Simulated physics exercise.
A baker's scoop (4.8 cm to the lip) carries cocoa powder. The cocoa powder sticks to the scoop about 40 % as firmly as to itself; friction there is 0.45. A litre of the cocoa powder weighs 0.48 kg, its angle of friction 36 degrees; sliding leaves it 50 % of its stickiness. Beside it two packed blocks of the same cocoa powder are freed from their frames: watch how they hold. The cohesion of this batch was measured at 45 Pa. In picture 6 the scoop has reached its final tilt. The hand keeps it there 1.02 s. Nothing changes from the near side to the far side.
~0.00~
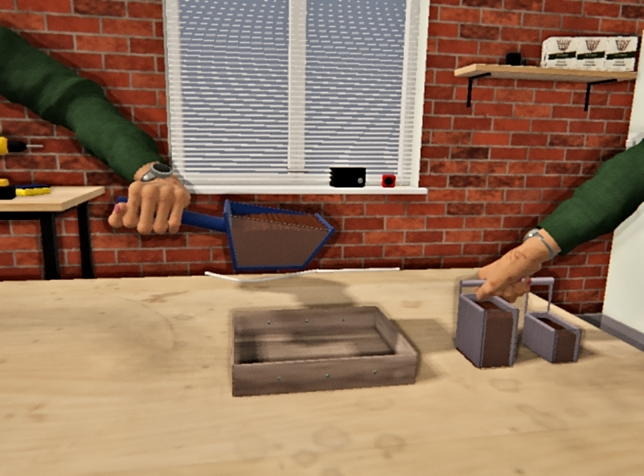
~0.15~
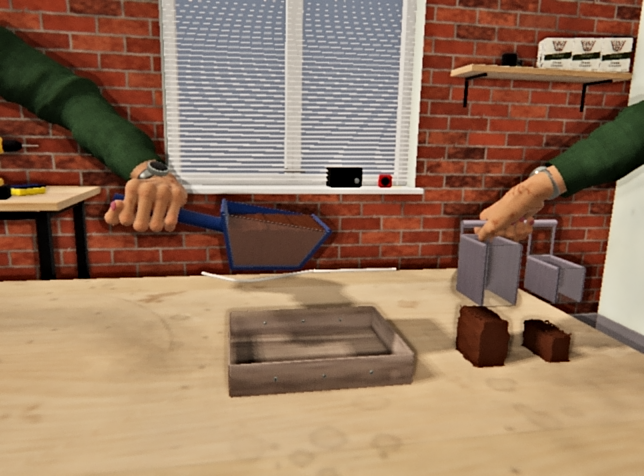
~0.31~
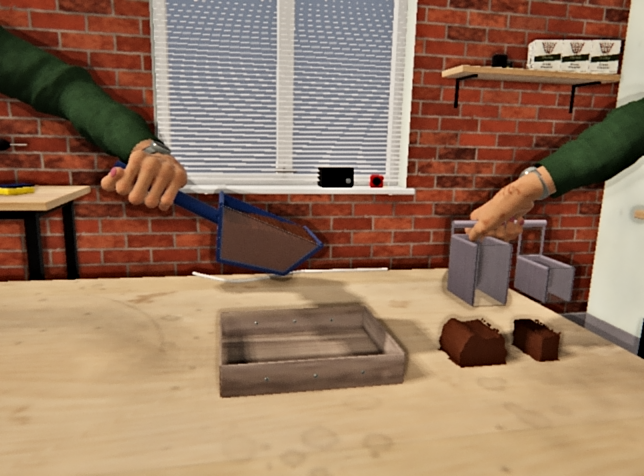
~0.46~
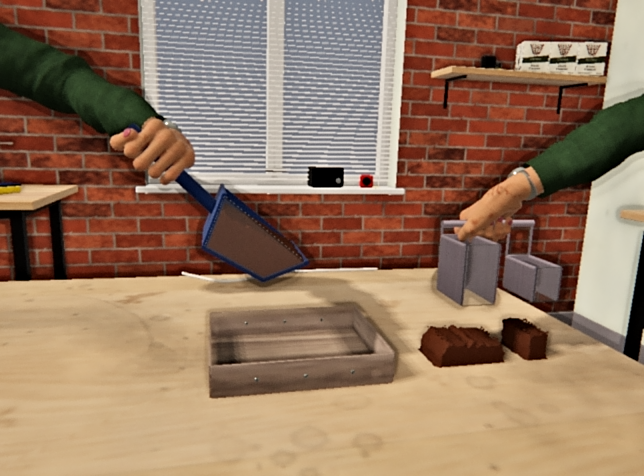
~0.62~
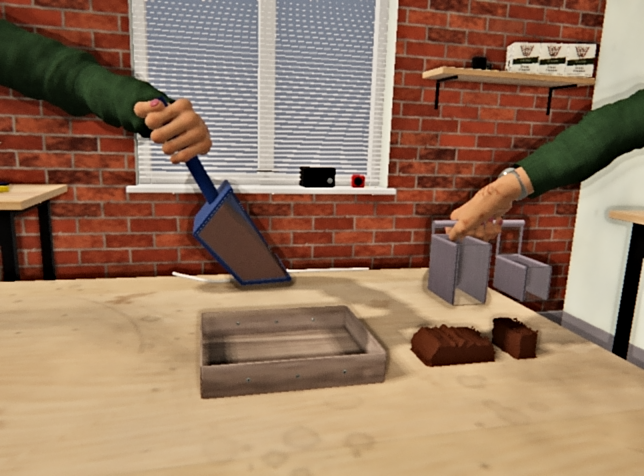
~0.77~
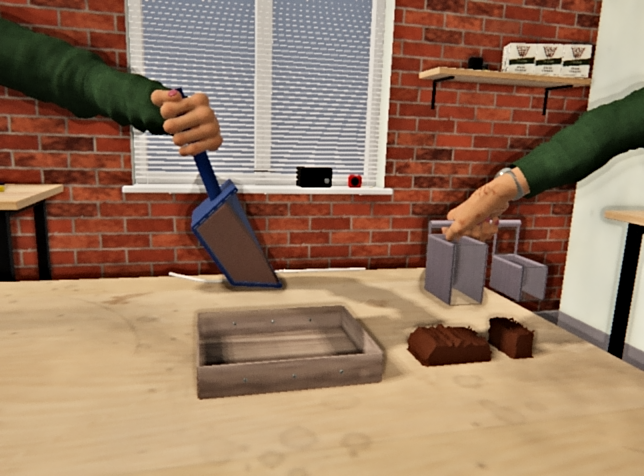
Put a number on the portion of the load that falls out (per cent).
Close to 0 per cent.
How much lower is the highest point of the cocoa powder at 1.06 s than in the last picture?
About 0.0 cm.
After 0.90 s, the scoop is at 56 degrees and 0 % has left it.
After 1.06 s, the scoop is at 56 degrees and 0 % has left it.
After 1.22 s, the scoop is at 56 degrees and 0 % has left it.
After 1.38 s, the scoop is at 56 degrees and 0 % has left it.
After 1.48 s, the scoop is at 56 degrees and 0 % has left it.
